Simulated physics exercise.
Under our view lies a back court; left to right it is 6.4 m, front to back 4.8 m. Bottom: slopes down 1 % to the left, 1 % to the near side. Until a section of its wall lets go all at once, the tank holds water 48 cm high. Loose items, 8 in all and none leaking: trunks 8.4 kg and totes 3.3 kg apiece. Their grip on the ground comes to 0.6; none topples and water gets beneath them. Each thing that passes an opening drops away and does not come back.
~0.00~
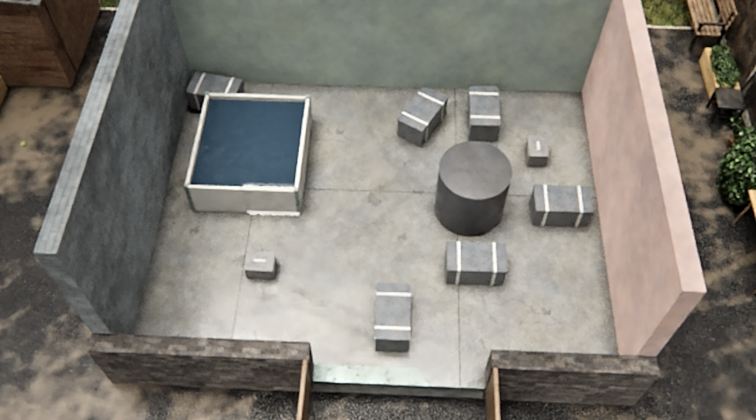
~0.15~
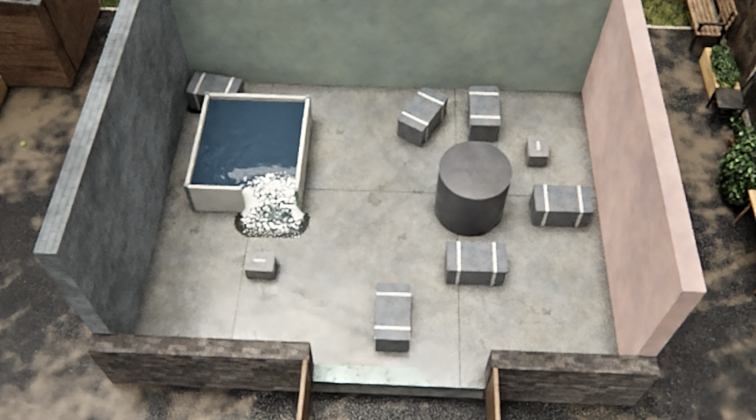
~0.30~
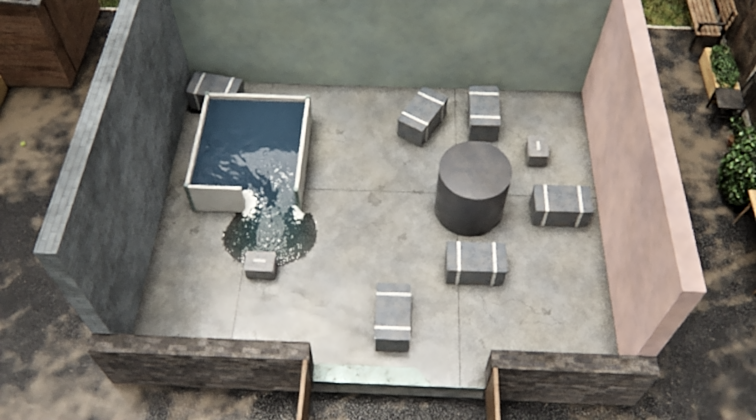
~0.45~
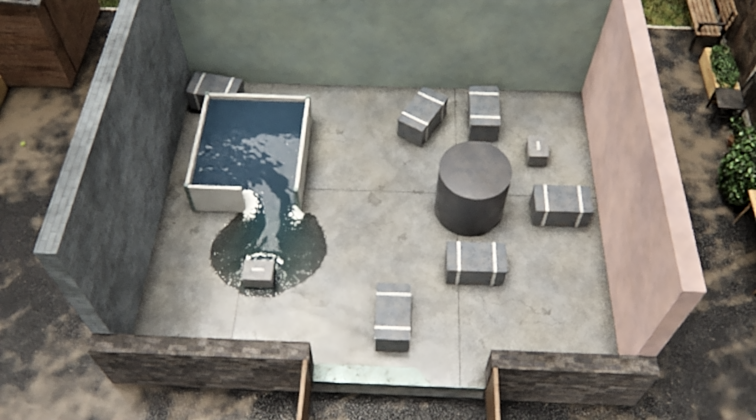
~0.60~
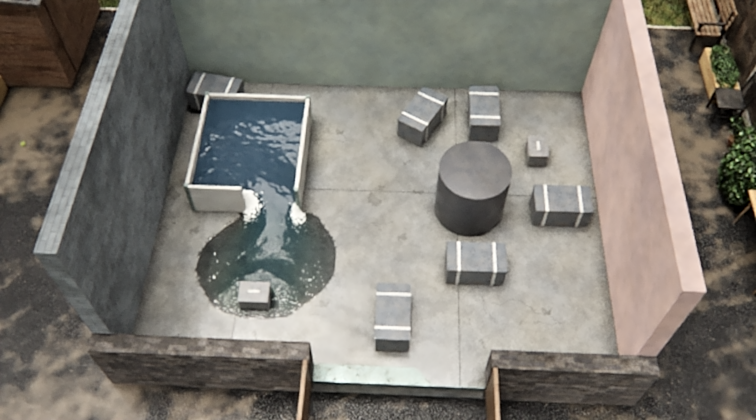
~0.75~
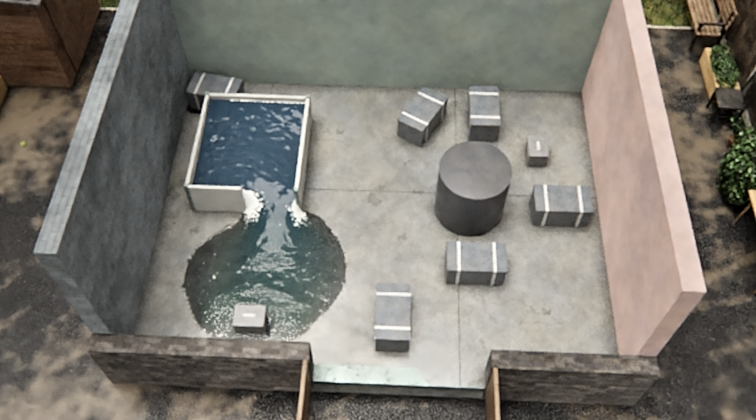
At the start, a tank of dark water stands at the left of a walled court scattered with strapped grey boxes and a large cylinder. Water then pours from the tank's front, spreading in a widening pool that reaches a small box and pushes it toward the front wall, while the others stay put.
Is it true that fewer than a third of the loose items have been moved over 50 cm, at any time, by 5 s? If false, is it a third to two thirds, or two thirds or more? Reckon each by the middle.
True.
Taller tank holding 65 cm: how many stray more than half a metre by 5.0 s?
It would come to 2 of them.
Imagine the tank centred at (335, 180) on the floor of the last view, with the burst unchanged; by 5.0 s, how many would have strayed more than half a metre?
Then the count would be 1.
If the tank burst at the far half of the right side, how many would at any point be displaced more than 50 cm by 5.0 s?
That would give 4.
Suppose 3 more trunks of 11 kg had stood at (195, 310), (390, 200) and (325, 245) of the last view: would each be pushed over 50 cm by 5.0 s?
Going through them in turn, I'd say beyond, not that far and beyond.
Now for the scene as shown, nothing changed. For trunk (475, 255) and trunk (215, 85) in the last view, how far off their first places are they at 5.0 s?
Object 1: 0 cm. Object 2: 10 cm.
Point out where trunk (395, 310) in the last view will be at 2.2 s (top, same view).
Position: Approx. (426, 320).
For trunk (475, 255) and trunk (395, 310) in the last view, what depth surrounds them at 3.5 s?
About 0 and 3 cm.
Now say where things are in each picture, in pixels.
In the first picture, a tote at (260, 261) rests on the ground; a trunk at (485, 105) rests on the ground; water covers 2.6 m2; 0 of 8 have shifted.
In the second picture, a tote at (260, 261), on the bottom; a trunk at (485, 105), on the bottom; water covers 3.0 m2; 0 of 8 have shifted.
In the third picture, a tote at (260, 261), on the bottom; a trunk at (485, 105), on the bottom; 3.6 m2 under water; 0 of 8 have shifted.
In the fourth picture, a tote at (258, 270), on the bottom, 15 cm from its start; a trunk at (485, 105), on the bottom; water covers 4.2 m2; 1 of 8 have shifted.
In the fifth picture, a tote at (254, 292) rests on the ground, 48 cm from its start; a trunk at (485, 105), on the bottom; water covers 5.0 m2; 1 of 8 have shifted.
In the sixth picture, a tote at (249, 316) rests on the ground, 83 cm from its start; a trunk at (485, 105) rests on the ground; 5.9 m2 under water; 1 of 8 have shifted.
After 1.1 s 1 of 8 are over 50 cm from their spots; 1 afloat.
After 2.2 s 1 of 8 are over 50 cm from their spots; 1 afloat.
After 3.5 s 2 of 8 are over 50 cm from their spots; 1 afloat.
After 5.0 s 2 of 8 are over 50 cm from their spots, and 2 have been at some point; 1 afloat.
